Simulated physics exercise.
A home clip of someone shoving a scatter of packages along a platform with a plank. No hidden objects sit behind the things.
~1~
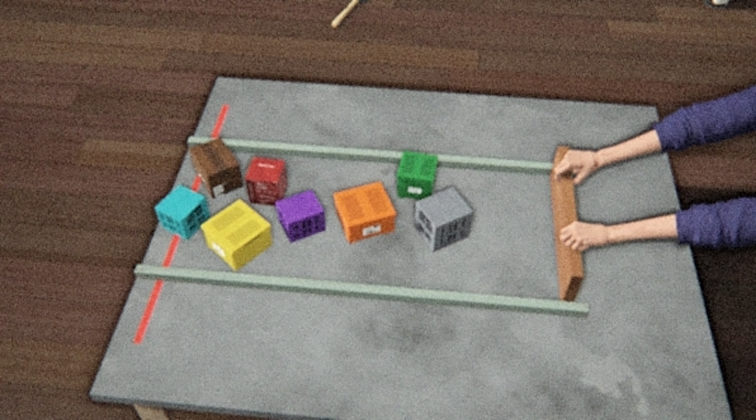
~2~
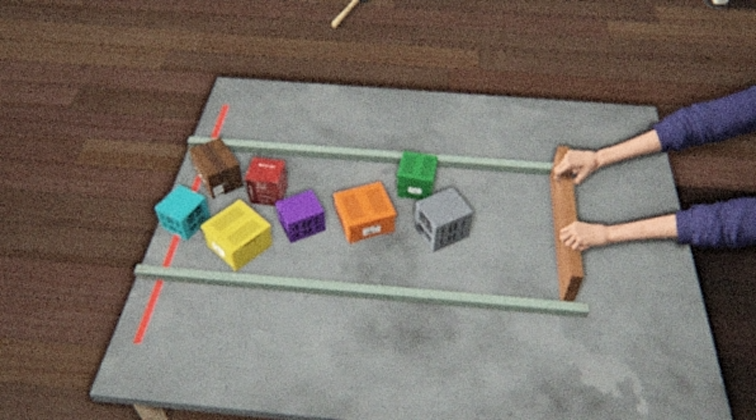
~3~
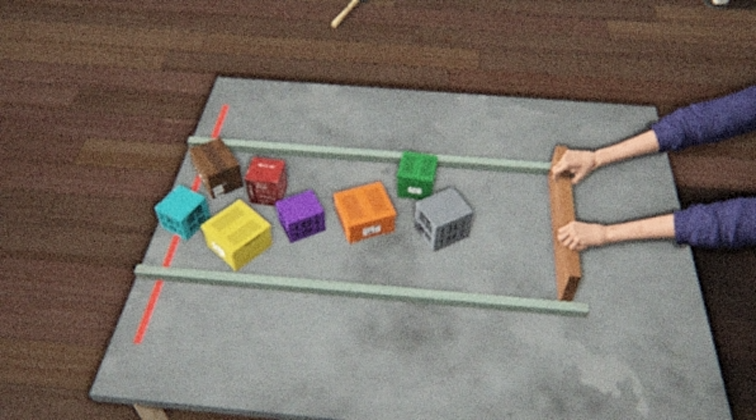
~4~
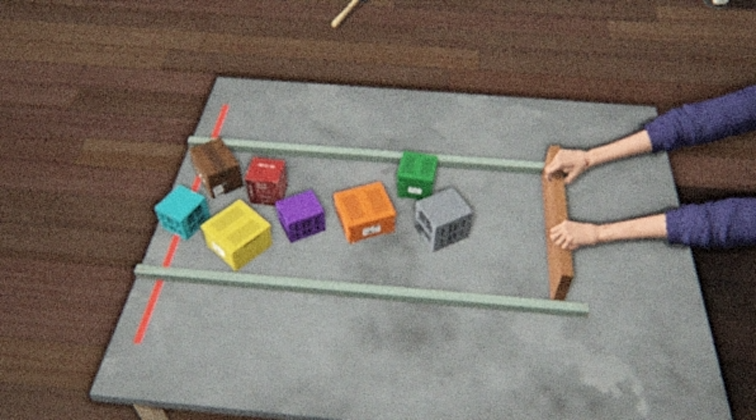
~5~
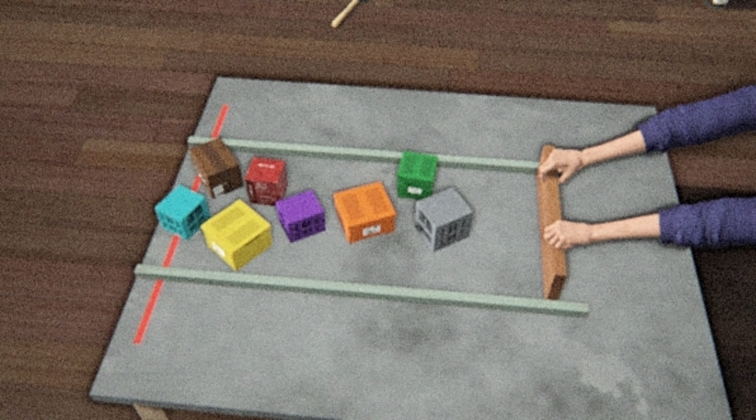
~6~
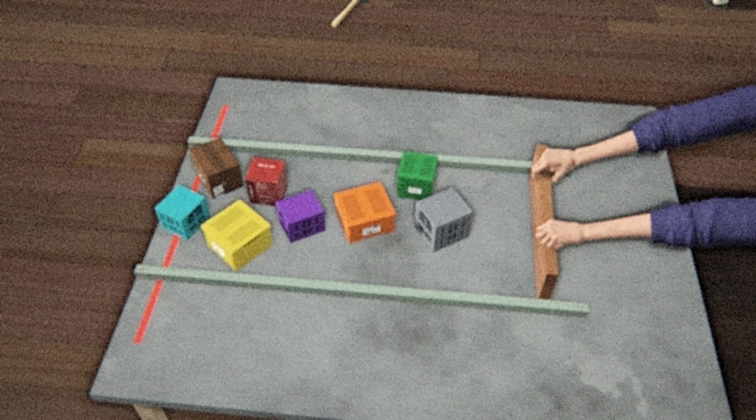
Two hands sliding a wooden plank slightly left between pale rails on a grey table, the scattered colourful boxes staying still.
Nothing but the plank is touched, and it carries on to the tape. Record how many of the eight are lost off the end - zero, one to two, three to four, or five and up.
Watching this, the number dropping off is more than four.
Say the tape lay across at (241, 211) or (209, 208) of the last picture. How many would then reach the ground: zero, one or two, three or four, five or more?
In turn: Three to four; 5 or more.
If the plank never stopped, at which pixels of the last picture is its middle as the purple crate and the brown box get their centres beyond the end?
The purple crate gives roughly (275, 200), the brown box roughly (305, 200).
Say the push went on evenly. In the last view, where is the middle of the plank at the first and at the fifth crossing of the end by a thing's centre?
Around (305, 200); afterwards around (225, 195).
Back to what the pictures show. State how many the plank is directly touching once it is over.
Number in contact with it: 3.
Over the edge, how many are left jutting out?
The number is 3.
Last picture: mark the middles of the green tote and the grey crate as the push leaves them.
Roughly (182, 160), and the other roughly (167, 187).
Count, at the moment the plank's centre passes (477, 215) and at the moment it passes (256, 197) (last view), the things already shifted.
I make it 0 at the first spot and 8 at the other.
A little later, none off yet; turquoise crate at rest near (184, 213); brown box at rest near (217, 168); yellow tote moving near (236, 237).
When it is over, the number that fall off is five or more; down, orange tote, purple crate, red box, brown box and turquoise crate.
